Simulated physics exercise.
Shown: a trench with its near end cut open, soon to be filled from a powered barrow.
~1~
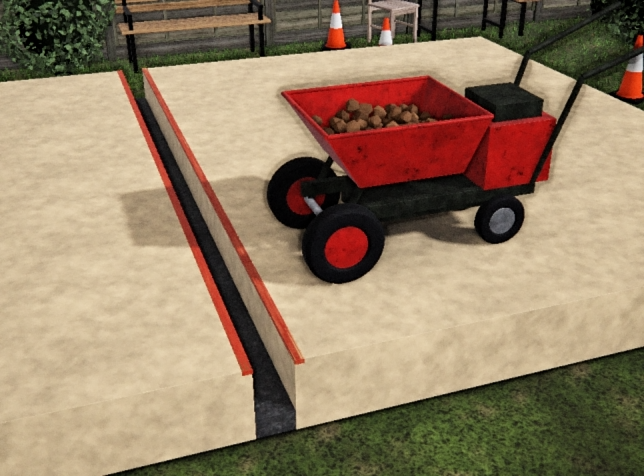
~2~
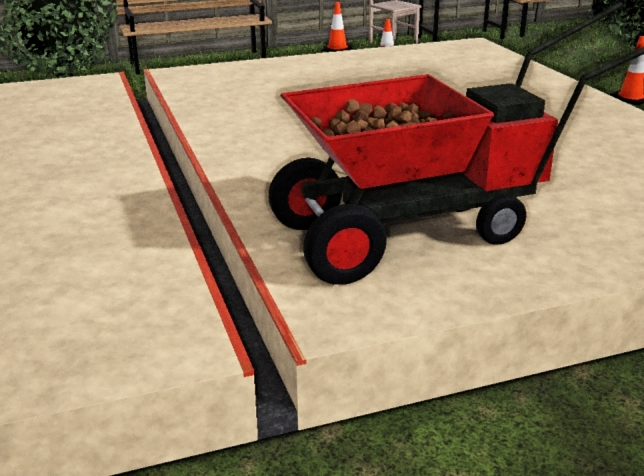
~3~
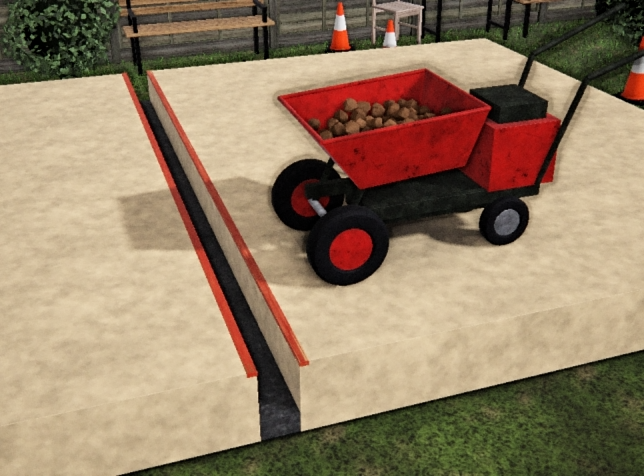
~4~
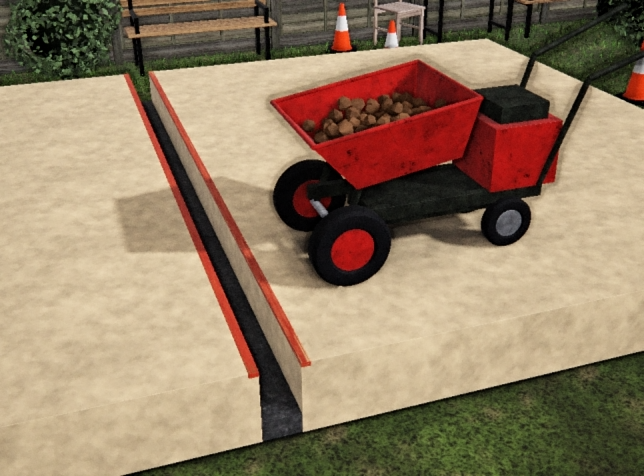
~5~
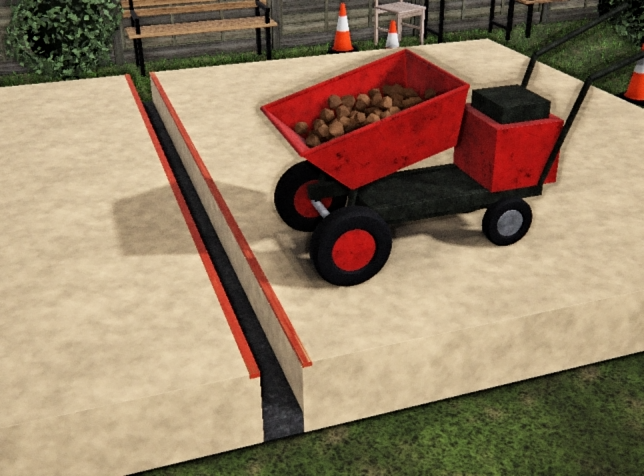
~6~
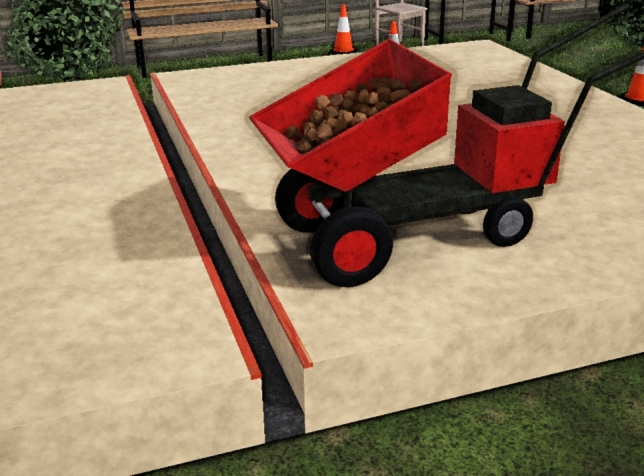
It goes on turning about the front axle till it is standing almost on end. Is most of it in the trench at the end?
Largely missed.
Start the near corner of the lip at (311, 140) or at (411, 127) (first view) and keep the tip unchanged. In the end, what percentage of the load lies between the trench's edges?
0 and 60 percent, in that order.
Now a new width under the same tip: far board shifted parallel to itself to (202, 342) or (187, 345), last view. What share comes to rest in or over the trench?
Roughly 60 % first, 80 % second.
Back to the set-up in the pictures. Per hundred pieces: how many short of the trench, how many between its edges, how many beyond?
Shares in per cent - short: 0, between: 15, beyond: 85.
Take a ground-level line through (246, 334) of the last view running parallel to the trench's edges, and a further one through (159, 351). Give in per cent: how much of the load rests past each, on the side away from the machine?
Roughly 90 per cent, and 30 per cent.
Soon after the last picture, skip tipped steeply; all in the skip.
A little later, skip tipped right over; most in the skip; about a quarter beyond it; a stray few falling.
Later still, skip tipped right over; a small part in the skip; a stray few in or heaped over the trench; most beyond it.
By the end, skip tipped right over; a small part in or heaped over the trench; most beyond it.
